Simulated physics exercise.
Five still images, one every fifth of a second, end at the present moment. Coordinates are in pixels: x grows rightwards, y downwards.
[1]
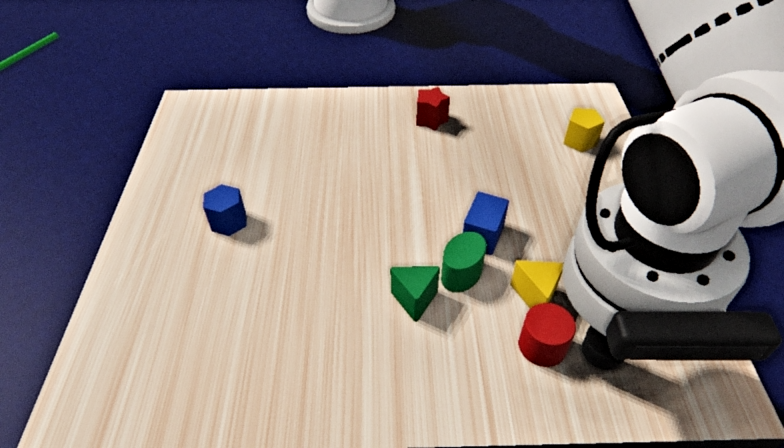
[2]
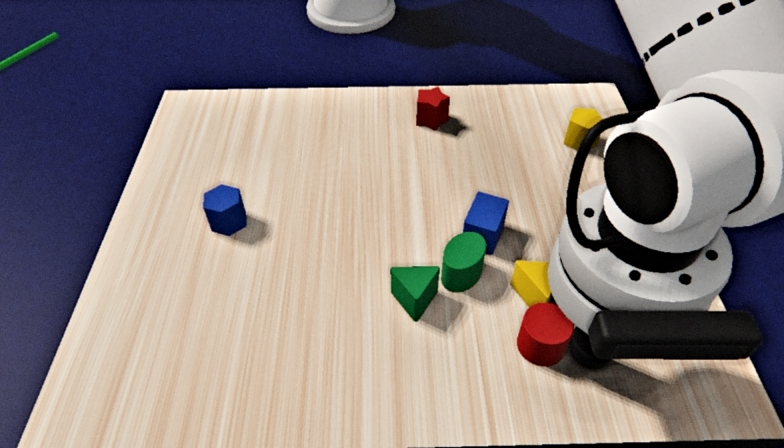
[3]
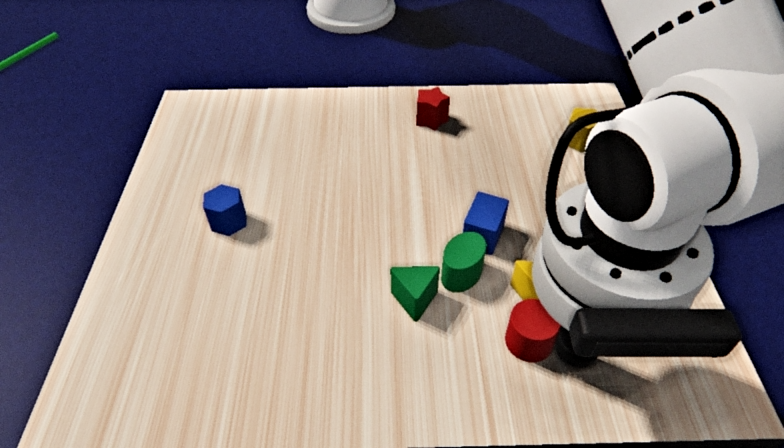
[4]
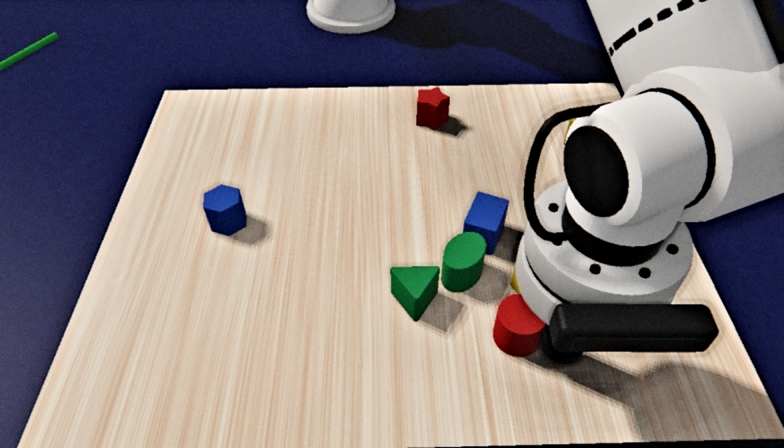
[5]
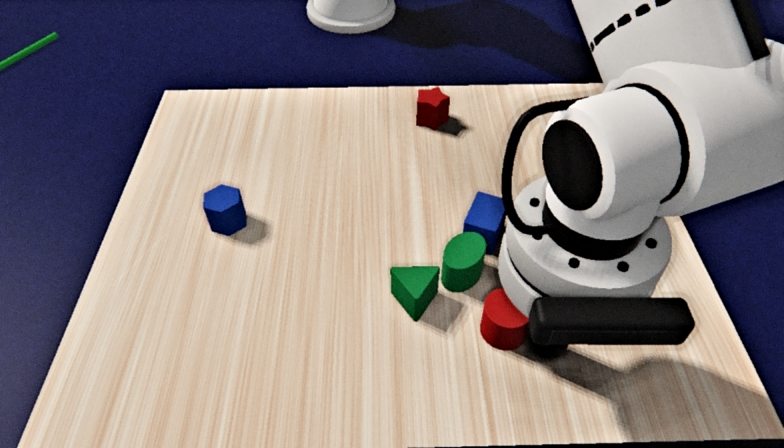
On a pale wooden board, a white robot arm stands at the right beside a red disc, with green, blue and yellow blocks nearby. The arm moves left, then pushes the red disc left and slightly up toward the green blocks, covering the yellow blocks from view, while the green blocks stay still.
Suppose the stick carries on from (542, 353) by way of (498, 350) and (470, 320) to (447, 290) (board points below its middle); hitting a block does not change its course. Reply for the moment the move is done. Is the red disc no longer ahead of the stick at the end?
The answer is no.
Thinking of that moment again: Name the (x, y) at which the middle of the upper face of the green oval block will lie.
So, by the moment the path ends, you'll find the top centre of the green oval block at (443, 217).
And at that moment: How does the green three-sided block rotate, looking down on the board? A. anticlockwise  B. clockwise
A
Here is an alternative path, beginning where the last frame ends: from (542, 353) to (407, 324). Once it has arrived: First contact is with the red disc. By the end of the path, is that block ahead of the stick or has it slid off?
The stick moves past it.
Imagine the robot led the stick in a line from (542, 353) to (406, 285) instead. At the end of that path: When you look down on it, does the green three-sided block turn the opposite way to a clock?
Yes, that is how it ends up.
The first path, step by step. One third of the way, stick (500, 339); red disc (478, 293).
Two thirds of the way, stick (471, 309); green three-sided block (409, 275), turned 25° anticlockwise; green oval block (454, 233), turned 40° clockwise; red disc (449, 266).
At the end, stick (449, 278); green three-sided block (400, 272), turned 60° anticlockwise; green oval block (443, 217), turned 100° clockwise; blue rectangle (489, 208); red disc (421, 242).
